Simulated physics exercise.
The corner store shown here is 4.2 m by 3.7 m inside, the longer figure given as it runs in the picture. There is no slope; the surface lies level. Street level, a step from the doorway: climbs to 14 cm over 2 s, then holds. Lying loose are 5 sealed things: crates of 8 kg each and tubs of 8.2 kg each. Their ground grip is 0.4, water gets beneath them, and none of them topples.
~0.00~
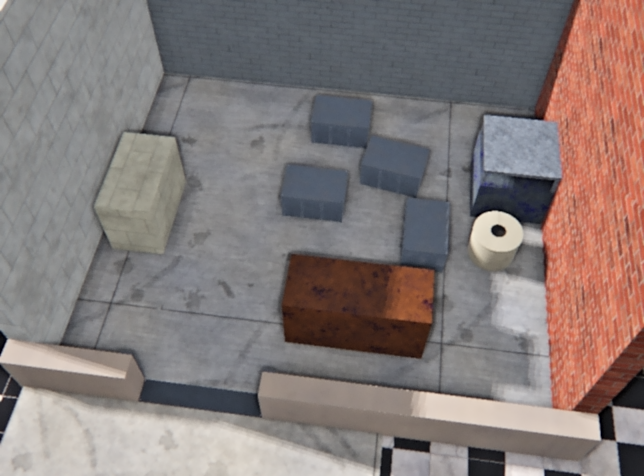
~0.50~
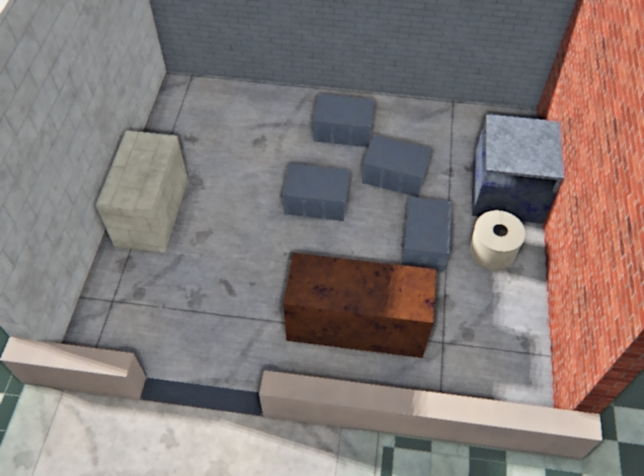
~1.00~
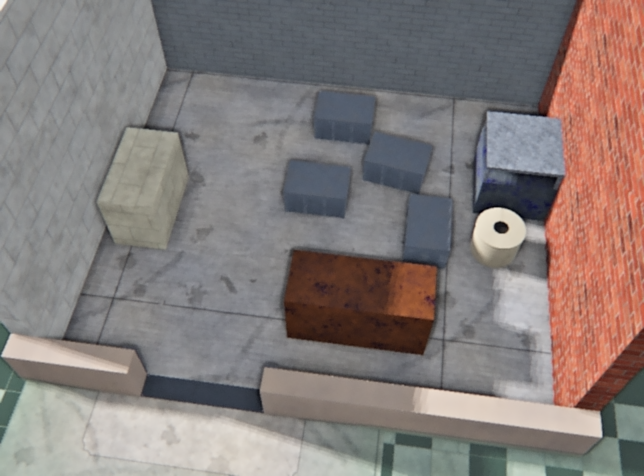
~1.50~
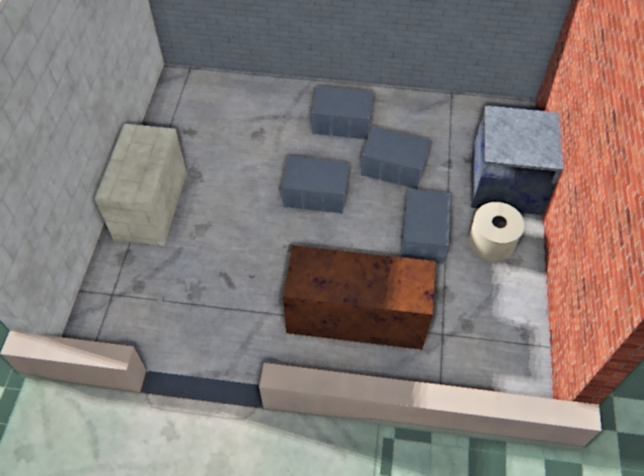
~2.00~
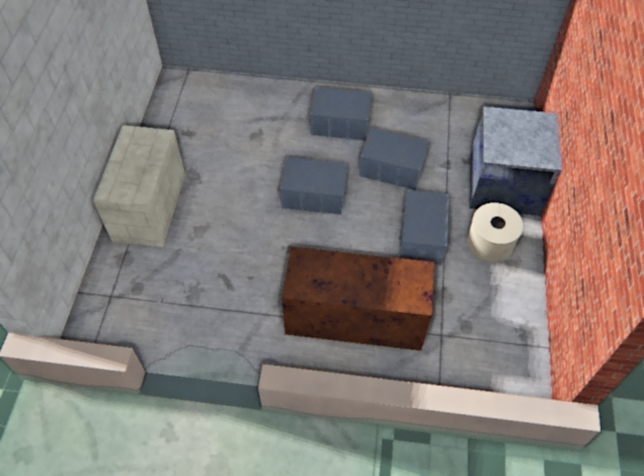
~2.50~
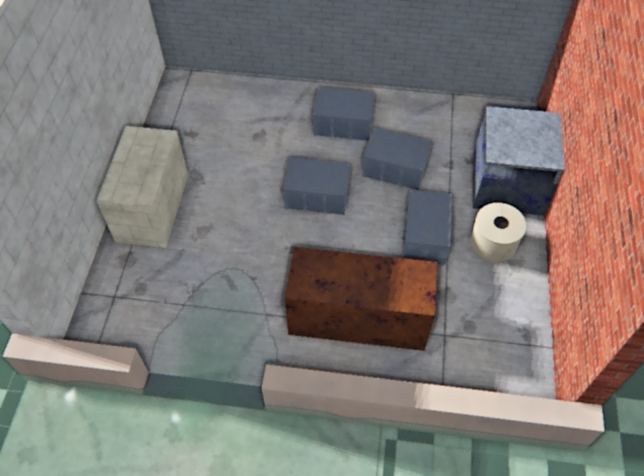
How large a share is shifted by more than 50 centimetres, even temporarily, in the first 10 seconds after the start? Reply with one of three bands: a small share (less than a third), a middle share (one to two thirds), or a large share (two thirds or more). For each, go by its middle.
A middle share, one to two thirds.
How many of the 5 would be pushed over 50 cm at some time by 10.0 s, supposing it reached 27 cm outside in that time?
The answer would then be 3.
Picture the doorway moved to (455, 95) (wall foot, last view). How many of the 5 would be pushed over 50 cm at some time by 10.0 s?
Then the count would be 3.
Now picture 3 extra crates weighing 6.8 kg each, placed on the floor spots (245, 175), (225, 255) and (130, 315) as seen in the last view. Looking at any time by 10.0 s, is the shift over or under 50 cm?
The three, in order: Larger, larger, smaller shift.
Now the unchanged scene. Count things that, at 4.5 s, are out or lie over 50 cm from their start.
By that point, 0.
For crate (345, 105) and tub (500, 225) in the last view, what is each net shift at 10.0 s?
150 cm and 0 cm respectively.
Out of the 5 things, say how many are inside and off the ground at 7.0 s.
At that time the total is 1.
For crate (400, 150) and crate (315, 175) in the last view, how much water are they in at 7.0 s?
About 2 and 4 cm.
After 3.5 s 0 of 5 are over 50 cm from their spots; 0 afloat.
After 4.5 s 0 of 5 are over 50 cm from their spots; 0 afloat.
After 7.0 s 1 of 5 are over 50 cm from their spots; 1 afloat.
After 10.0 s 2 of 5 are over 50 cm from their spots, and 2 have been at some point; 3 afloat.
